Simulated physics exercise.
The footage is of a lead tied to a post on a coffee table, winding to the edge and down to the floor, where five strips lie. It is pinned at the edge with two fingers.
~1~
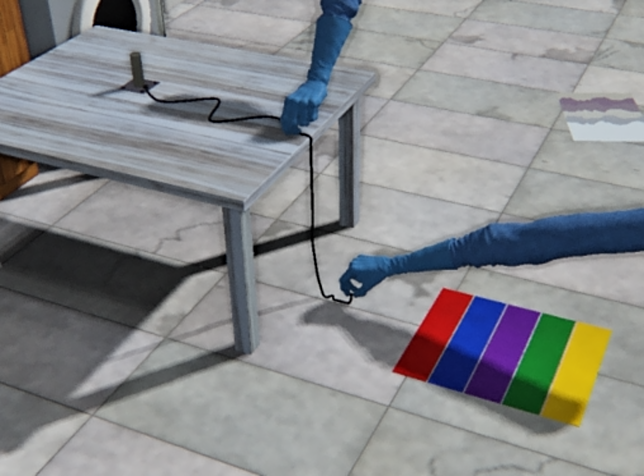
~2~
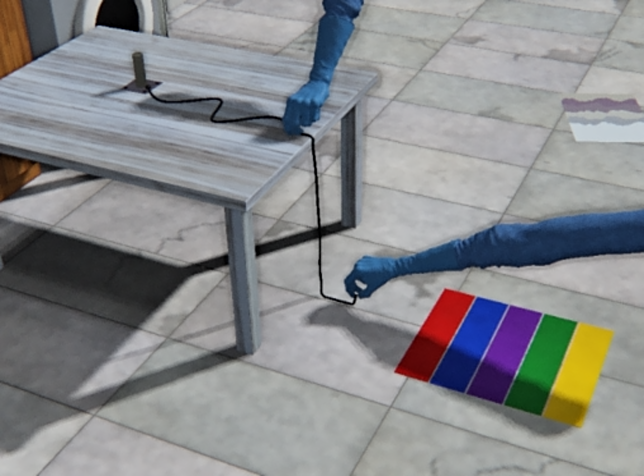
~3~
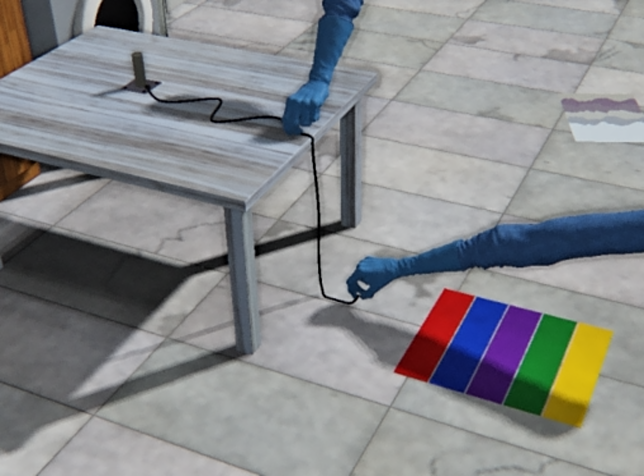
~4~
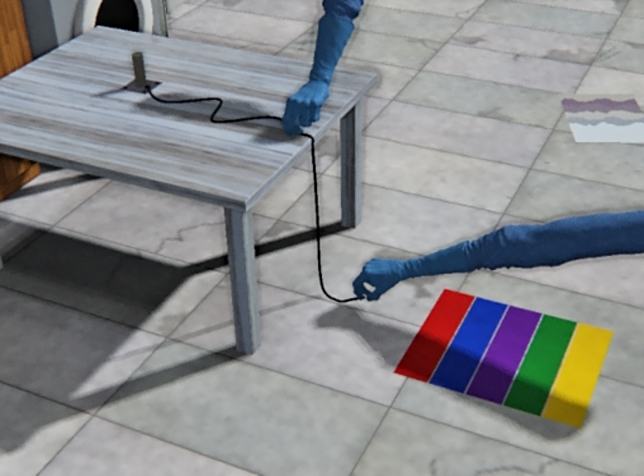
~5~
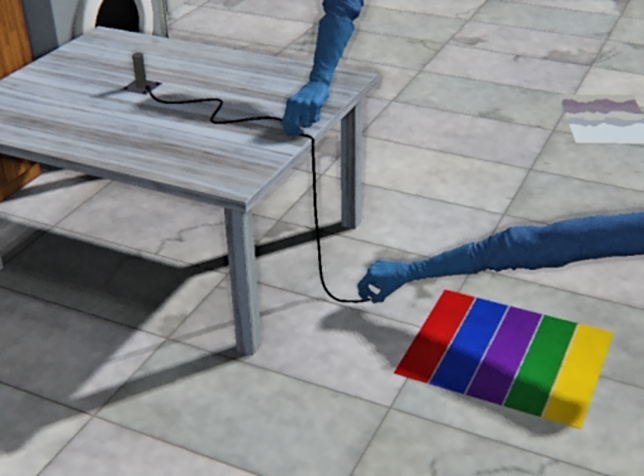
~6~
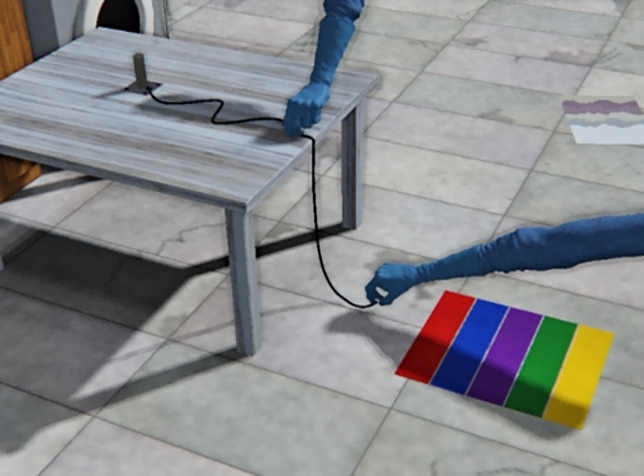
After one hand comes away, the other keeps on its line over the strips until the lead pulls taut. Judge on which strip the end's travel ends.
Its travel ends on the green strip.
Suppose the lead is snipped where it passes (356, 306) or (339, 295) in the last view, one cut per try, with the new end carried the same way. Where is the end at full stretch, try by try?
First try: Near (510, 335). Second try: Near (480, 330).
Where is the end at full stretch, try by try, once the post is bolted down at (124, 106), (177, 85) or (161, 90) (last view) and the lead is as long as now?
One per try, in order: (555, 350), (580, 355), (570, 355).
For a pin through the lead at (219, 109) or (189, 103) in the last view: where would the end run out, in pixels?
Approximately (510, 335) and (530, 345), respectively.
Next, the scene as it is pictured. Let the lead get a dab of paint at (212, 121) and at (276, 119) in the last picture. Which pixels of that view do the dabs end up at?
Near (262, 121) and (320, 141).
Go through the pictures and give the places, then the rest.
The first frame shows end (351, 294); red (418, 360); blue (454, 370); purple (490, 381); green (528, 391); yellow (567, 402).
The second frame shows end (356, 295); lead through (161, 101) (220, 105) (253, 118) (311, 140) (318, 209) (321, 276).
The third frame shows end (359, 296).
The fourth frame shows end (365, 297); lead through (160, 101) (220, 105) (252, 119) (311, 140) (317, 209) (320, 276).
The fifth frame shows end (369, 299).
The sixth frame shows end (377, 302); lead through (161, 102) (221, 107) (253, 120) (312, 141) (315, 210) (327, 278).
Early on, end near (468, 326); over blue.
Midway, end near (515, 339); over purple.
At the end of the slack, end near (544, 347); over green. The end stops over the green strip.
